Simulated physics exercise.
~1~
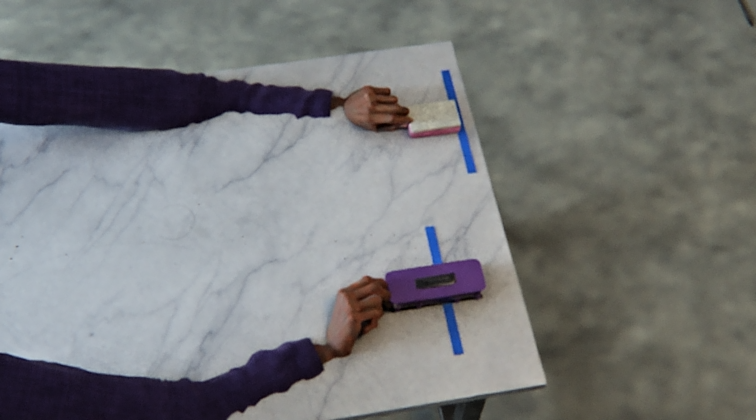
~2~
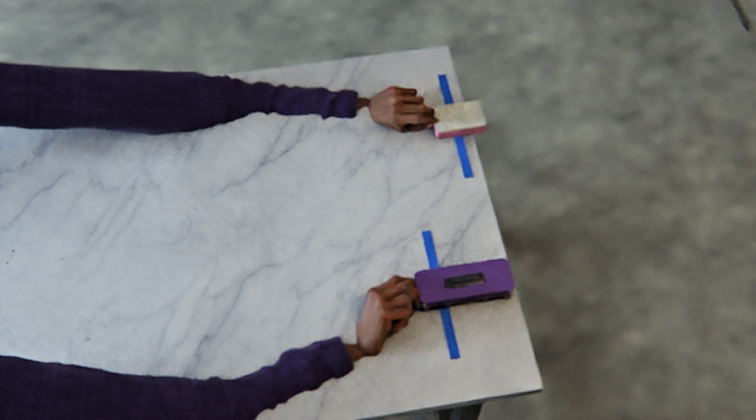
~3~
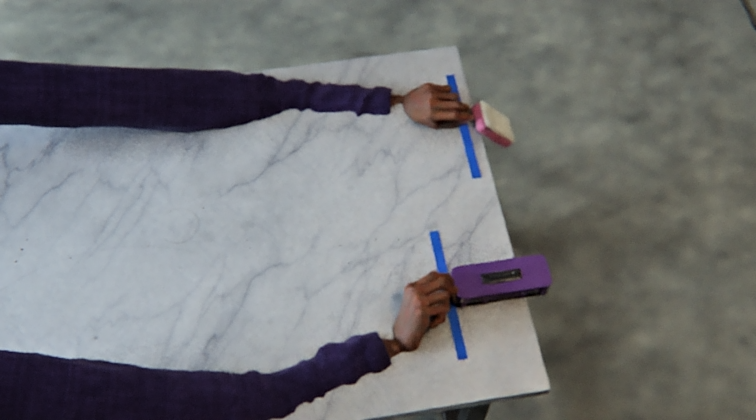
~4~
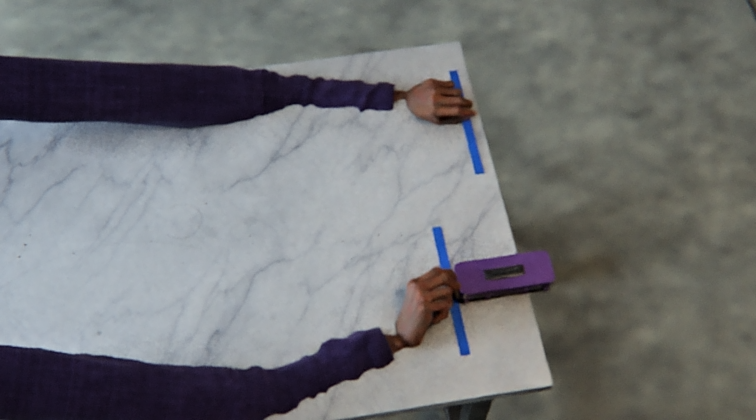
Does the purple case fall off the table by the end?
No, the purple case stays on the table, sticking out past the edge, while the pink sponge goes over.
